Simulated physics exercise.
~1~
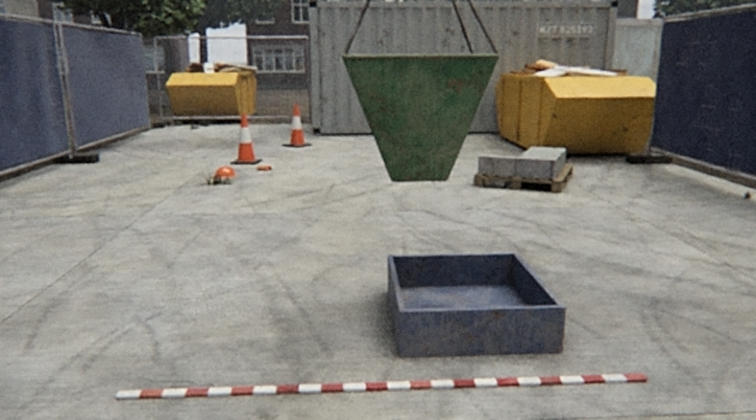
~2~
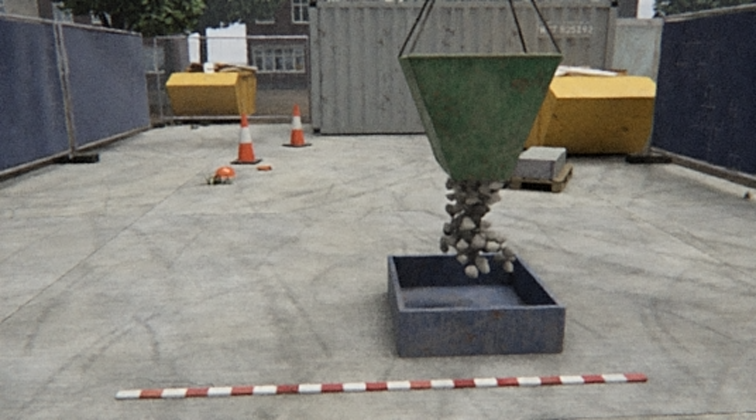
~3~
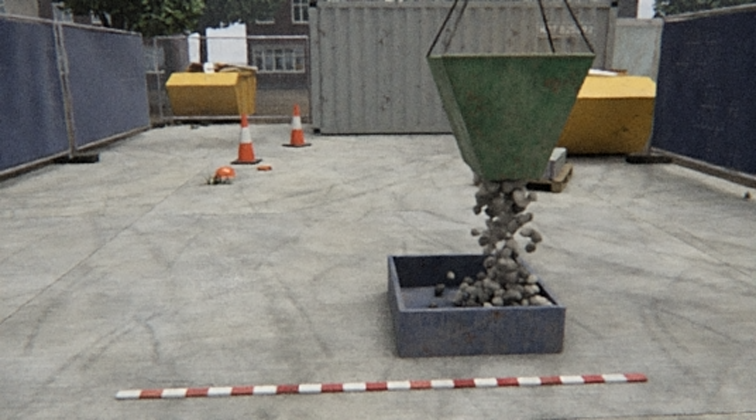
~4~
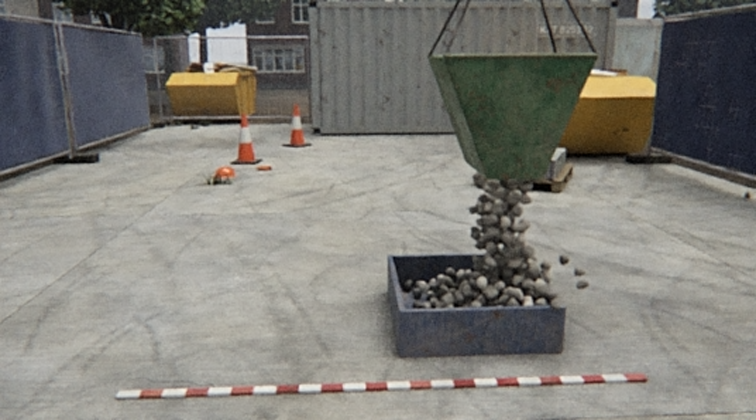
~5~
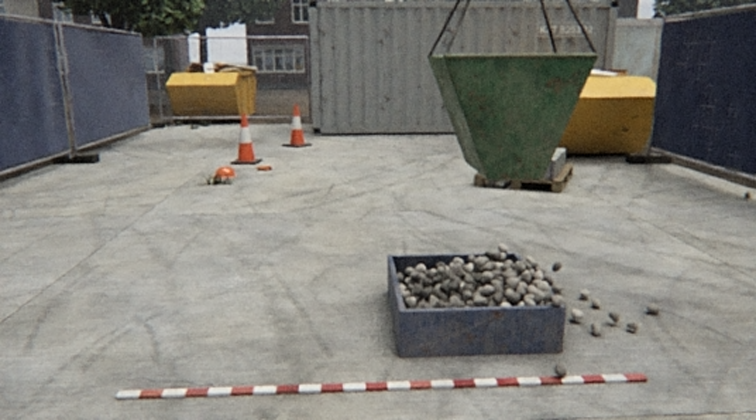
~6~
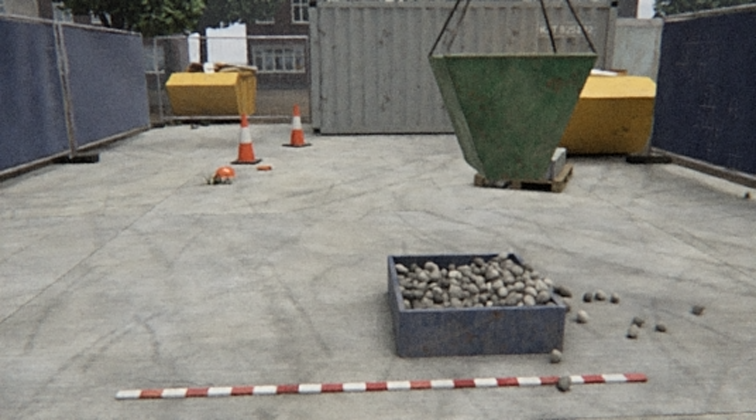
The clip opens on a concrete yard where a green crane skip hangs above and behind an open blue bin, with a red and white striped pole lying in front. The skip moves rightwards as rounded grey cobbles begin pouring from its underside. It drifts a little farther right and then hangs nearly still, while the stones stream into the bin and spread across it. A few tumble over the right side as the skip empties. At the end the bin is filled with cobbles, and a small scatter lies on the concrete beside it to the right.
